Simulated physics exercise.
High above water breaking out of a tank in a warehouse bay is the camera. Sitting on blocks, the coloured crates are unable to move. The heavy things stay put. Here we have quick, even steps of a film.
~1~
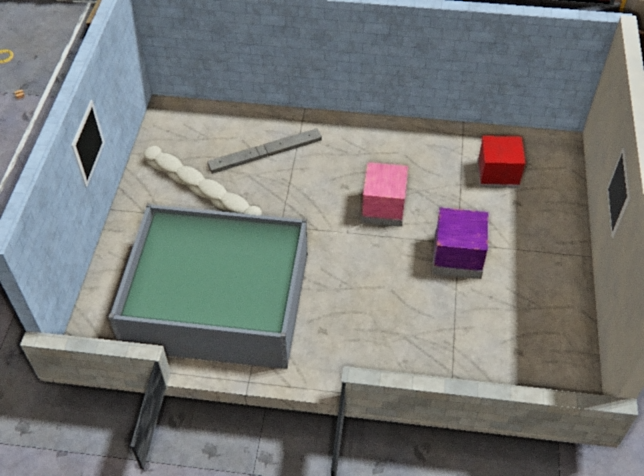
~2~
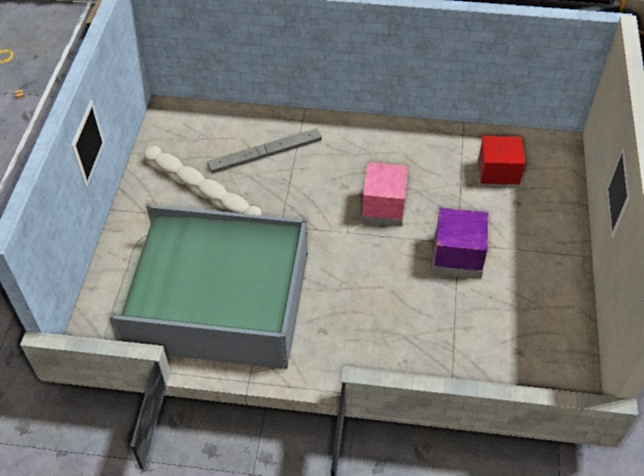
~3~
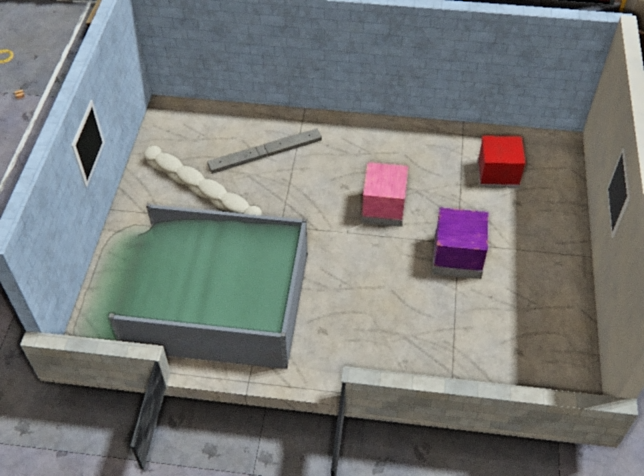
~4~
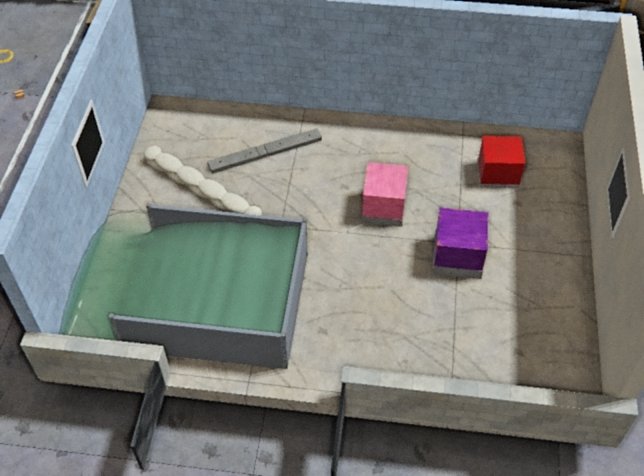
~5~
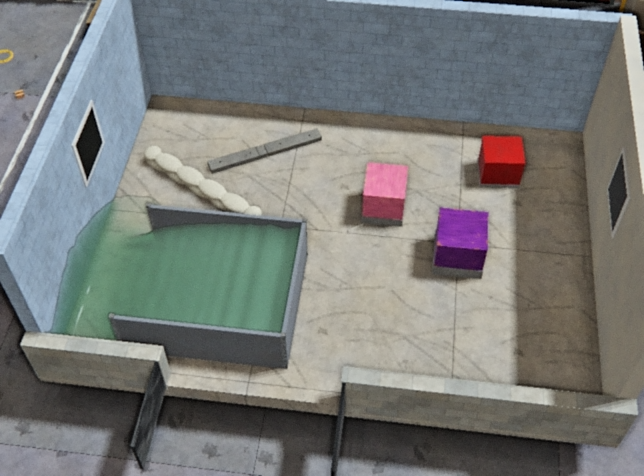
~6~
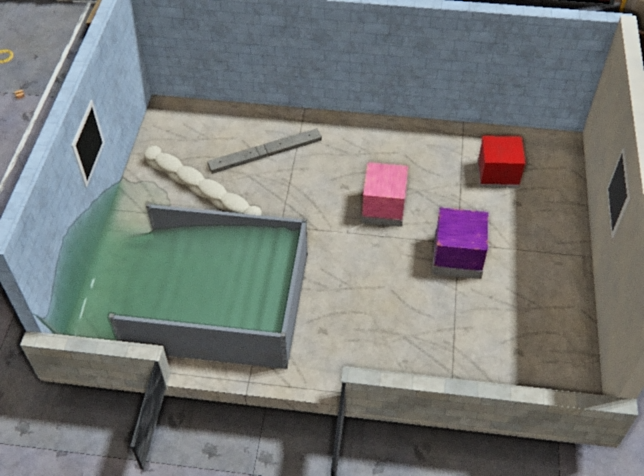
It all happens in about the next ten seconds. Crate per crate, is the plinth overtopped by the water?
Purple crate - not overtopped, red crate - overtopped, pink crate - not overtopped.
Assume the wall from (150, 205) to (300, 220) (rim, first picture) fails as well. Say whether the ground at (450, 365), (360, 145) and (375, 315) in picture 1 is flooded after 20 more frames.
The first comes out untouched, the second soaked, the third untouched.
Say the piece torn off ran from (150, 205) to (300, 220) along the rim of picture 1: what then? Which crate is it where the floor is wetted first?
The one in pink.
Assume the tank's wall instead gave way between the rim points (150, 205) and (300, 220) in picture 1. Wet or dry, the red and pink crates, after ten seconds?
So the red crate goes wet while the pink crate goes wet.
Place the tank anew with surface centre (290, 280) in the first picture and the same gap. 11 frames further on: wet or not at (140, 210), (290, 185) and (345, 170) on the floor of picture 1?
First drenched; next unwetted; last unwetted.
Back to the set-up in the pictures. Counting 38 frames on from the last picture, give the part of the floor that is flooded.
My best guess is some 65 %.
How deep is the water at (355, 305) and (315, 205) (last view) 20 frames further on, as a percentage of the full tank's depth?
0 and 2 per cent, in that order.
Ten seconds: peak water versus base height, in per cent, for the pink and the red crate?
Peak levels: Approx. 80 % then 190 %.
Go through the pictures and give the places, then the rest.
The first picture shows still water in the open tank at (213, 270).
In the second picture, water pours out at (140, 281) and has run to a hidden place.
In the third picture, water pours out at (140, 283) and has run to (132, 229).
In the fourth picture, the front is at (118, 217), out from the gap at (141, 285).
In the fifth picture, water pours out at (141, 285) and has run to (114, 200).
In the sixth picture, the front is at (121, 182), out from the gap at (141, 285).
A moment on, water covers 15 % of the floor; the purple crate not reached, the red crate not reached, the pink crate not reached.
Next, water covers 25 % of the floor; the purple crate not reached, the red crate not reached, the pink crate not reached.
Then, water covers 50 % of the floor; the purple crate not reached, the red crate not reached, the pink crate water round its plinth.
Later, water covers 65 % of the floor; the purple crate water round its plinth, the red crate water round its plinth, the pink crate water round its plinth.
In the end, water covers 95 % of the floor; the purple crate stayed above the water, the red crate was topped, the pink crate stayed above the water.
